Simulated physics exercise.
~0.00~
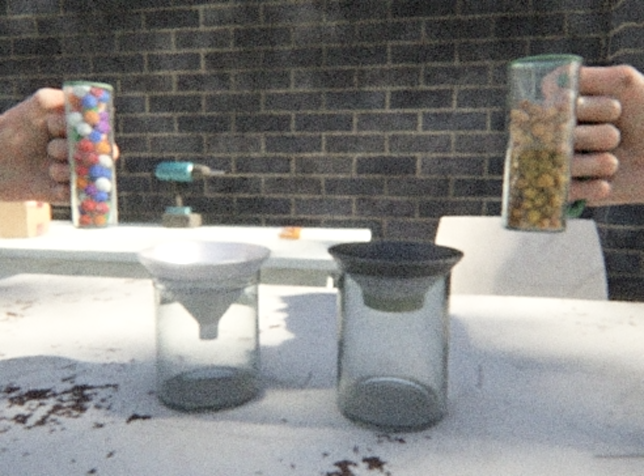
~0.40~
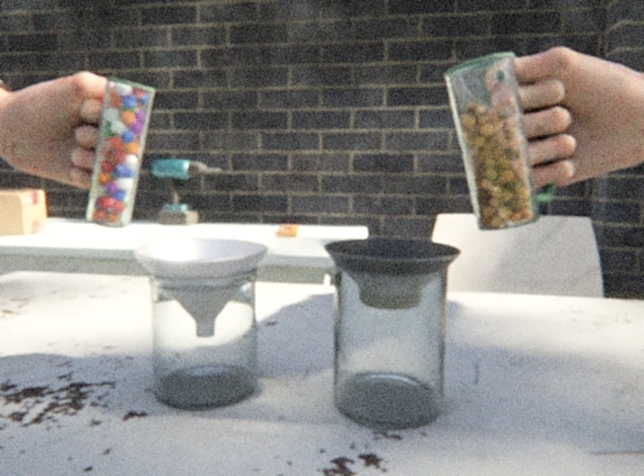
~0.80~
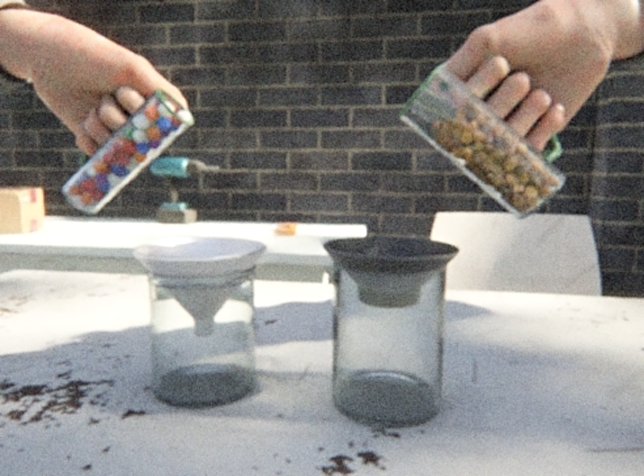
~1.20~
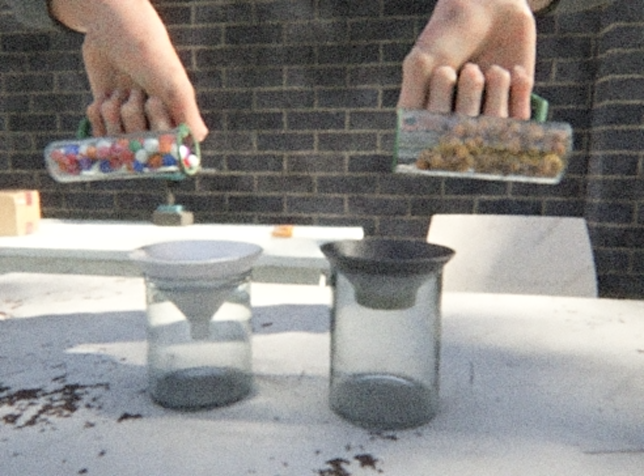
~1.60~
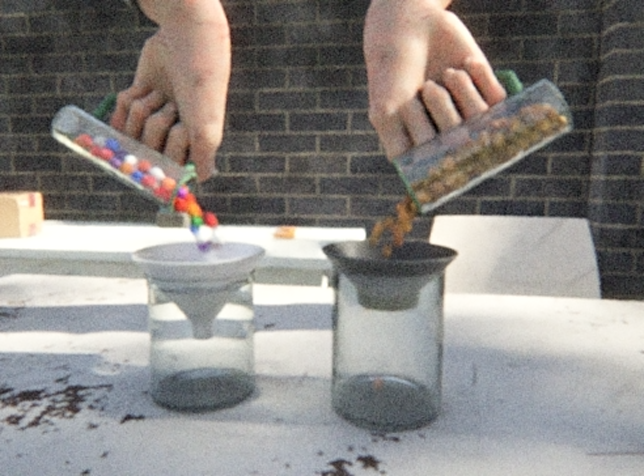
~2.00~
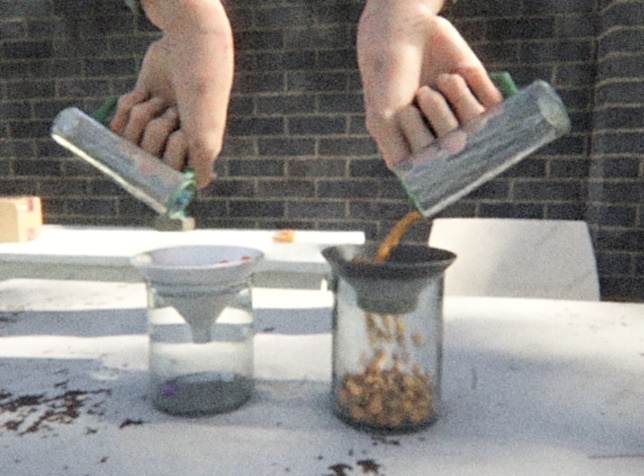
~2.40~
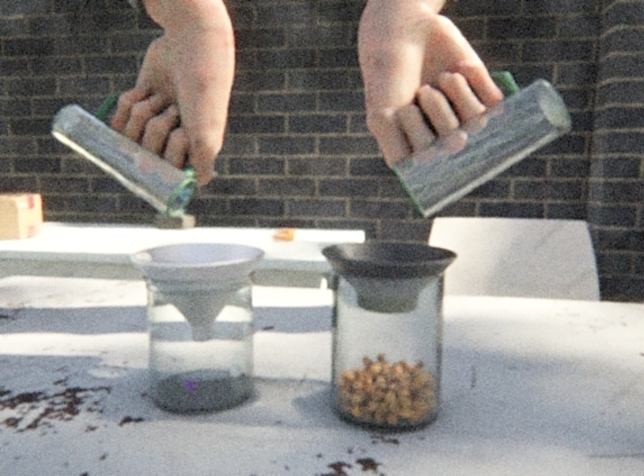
At the start, two hands hold up clear cups before a dark brick wall, the left one full of colourful beads and the right one full of small brownish pieces. Below them, a white funnel and a black funnel sit on glass jars. The hands tilt the cups inward until both lie on their sides. Then the beads and brown pieces spill into the funnels. The brown pieces stream through and pile up in the right jar. At the end, both cups are empty, but most beads stay stuck in the white funnel, with just a few below.
